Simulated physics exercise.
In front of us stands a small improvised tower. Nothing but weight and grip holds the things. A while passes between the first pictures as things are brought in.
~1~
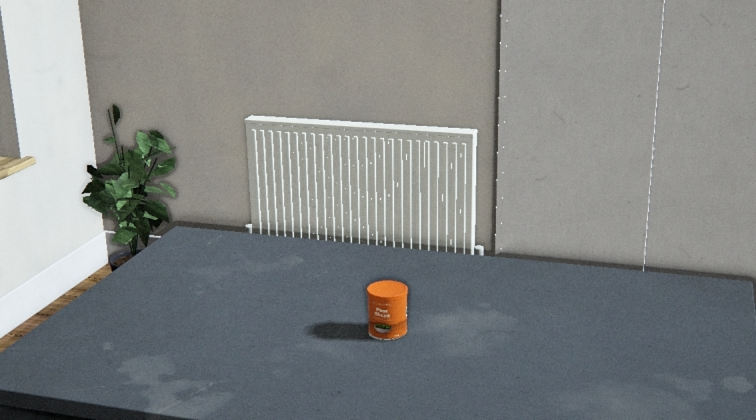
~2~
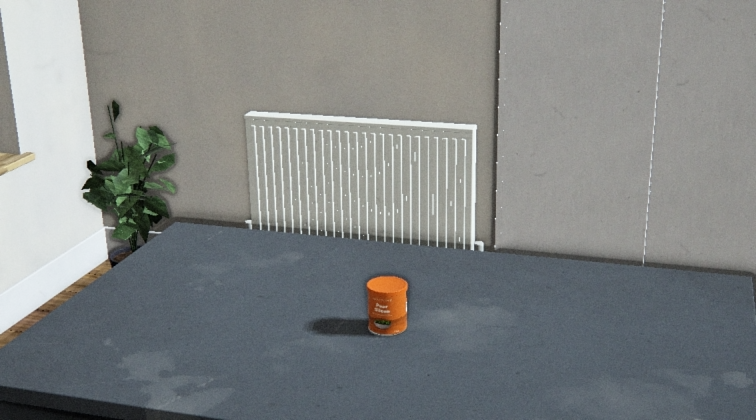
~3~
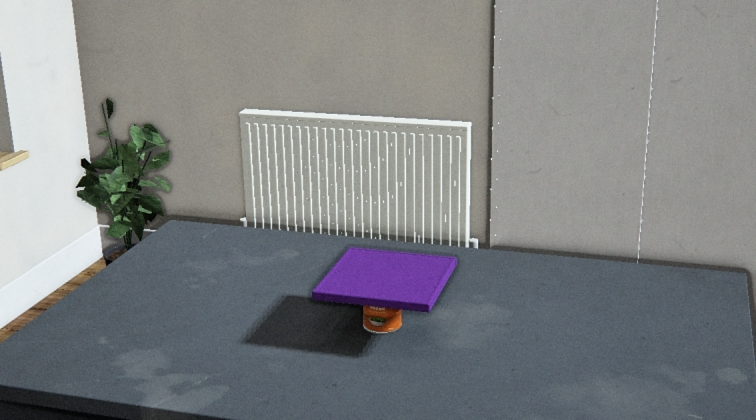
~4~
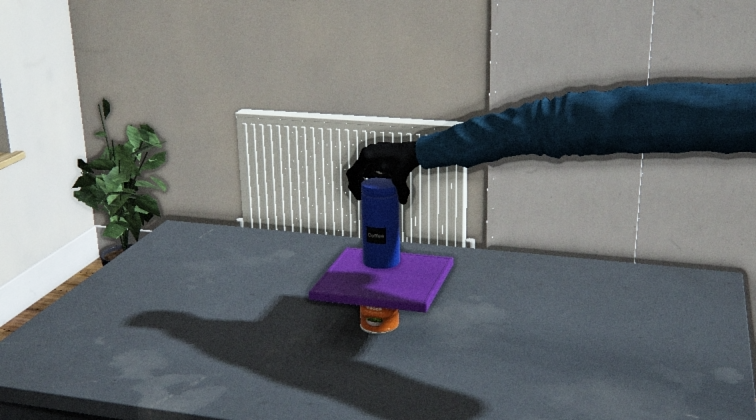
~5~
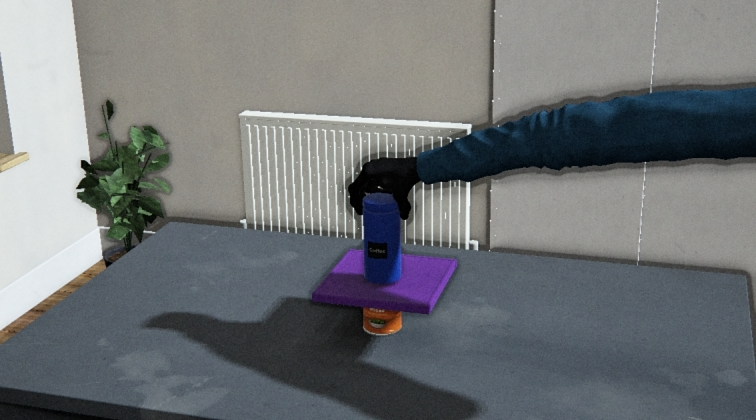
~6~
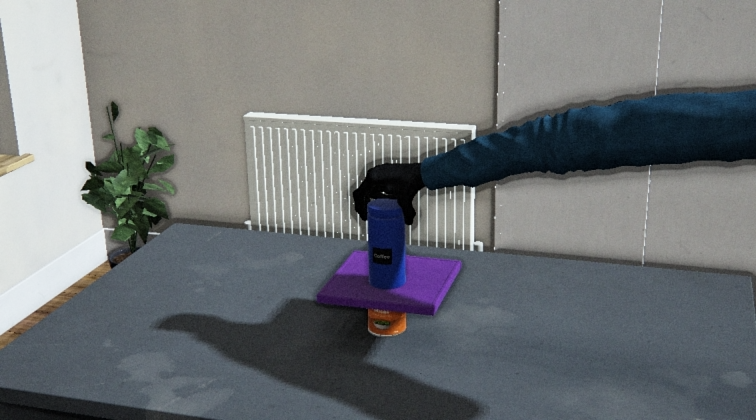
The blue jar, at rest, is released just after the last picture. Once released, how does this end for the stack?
It ends with the stack intact.
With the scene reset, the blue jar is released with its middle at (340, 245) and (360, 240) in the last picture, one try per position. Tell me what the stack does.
Try one: The stack collapses; try two: The stack remains standing.
Then, 0.10 s past the last view, things are still on the move.
Then, 0.30 s past the last view, nothing moves.
Then, 0.60 s past the last view, blue jar resting near (387, 244).
Finally, all 3 still in place. Final places as the last picture's camera would see them, blue jar near (387, 244). The stack keeps its balance.
